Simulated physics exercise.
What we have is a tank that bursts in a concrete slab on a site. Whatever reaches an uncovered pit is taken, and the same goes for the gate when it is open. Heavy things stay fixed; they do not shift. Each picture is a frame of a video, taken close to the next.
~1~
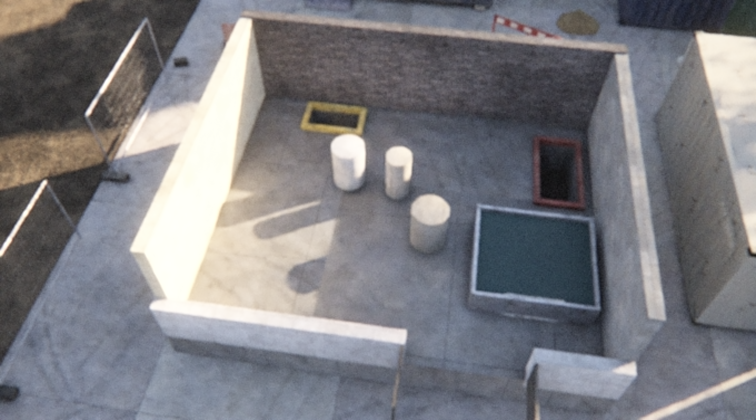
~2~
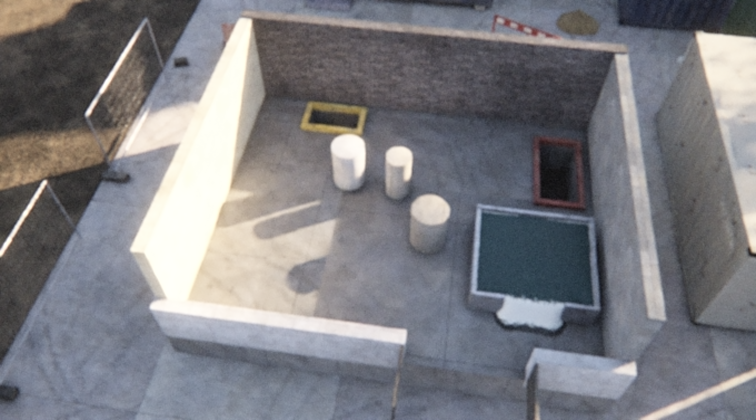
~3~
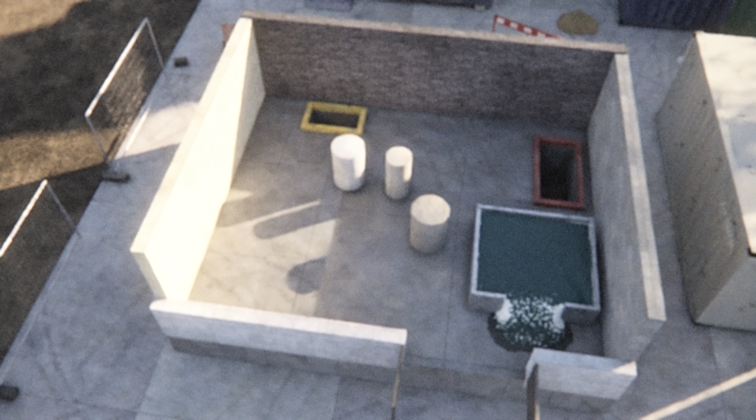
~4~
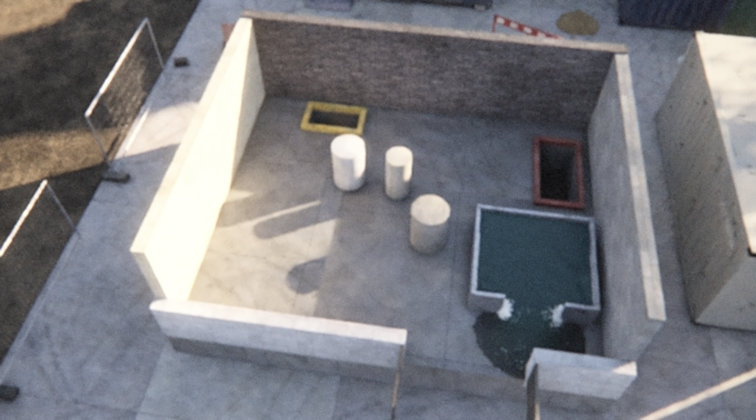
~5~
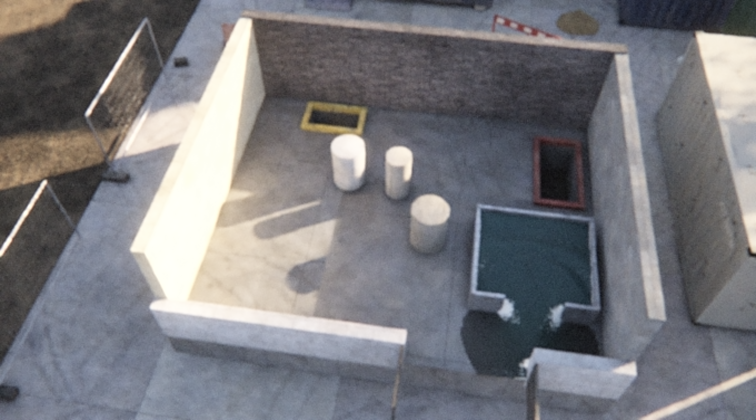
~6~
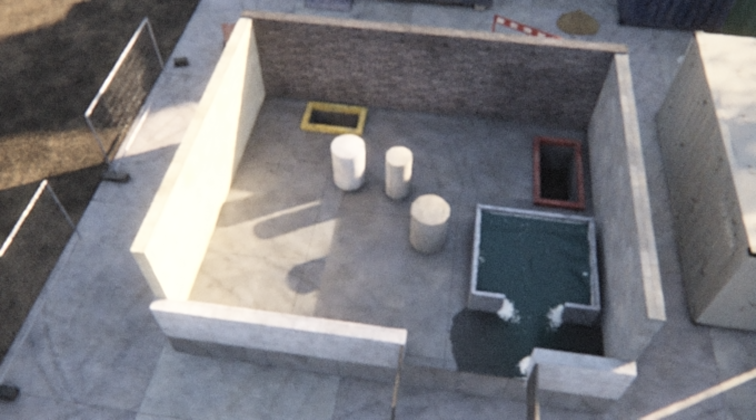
Dark green water bursts through the front of a square tank and spreads across the concrete.
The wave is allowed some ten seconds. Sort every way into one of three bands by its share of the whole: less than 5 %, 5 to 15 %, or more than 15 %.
Bands: The gate - more than 15 %; the red pit - less than 5 %; the yellow pit - less than 5 %.
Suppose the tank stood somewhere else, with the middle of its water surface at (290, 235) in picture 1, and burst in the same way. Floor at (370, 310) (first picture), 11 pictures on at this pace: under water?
Location check: Waterlogged.
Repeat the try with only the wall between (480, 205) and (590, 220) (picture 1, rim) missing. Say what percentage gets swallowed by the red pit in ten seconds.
That would be red at 25 percent.
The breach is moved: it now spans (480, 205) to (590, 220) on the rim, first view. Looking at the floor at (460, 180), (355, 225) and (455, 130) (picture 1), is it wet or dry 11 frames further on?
First point swamped, second point spared, third point swamped.
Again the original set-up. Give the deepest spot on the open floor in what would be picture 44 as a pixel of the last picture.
My pick is (597, 377).
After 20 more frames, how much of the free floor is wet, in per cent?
Estimate: Some 10 in a hundred.
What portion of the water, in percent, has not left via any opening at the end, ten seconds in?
Estimate: Some 46 %.
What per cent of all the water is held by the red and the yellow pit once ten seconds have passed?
Approximate shares: 0 per cent and 0 per cent.
A moment on, water covers 5 % of the floor; the gate 7 %, the red pit 0 %, the yellow pit 0 %.
Next, water covers 10 % of the floor; the gate 15 %, the red pit 0 %, the yellow pit 0 %.
Then, water covers 10 % of the floor; the gate 26 %, the red pit 0 %, the yellow pit 0 %.
Later, water covers 20 % of the floor; the gate 42 %, the red pit 0 %, the yellow pit 0 %.
In the end, water covers 25 % of the floor; the gate 54 %, the red pit 0 %, the yellow pit 0 %.
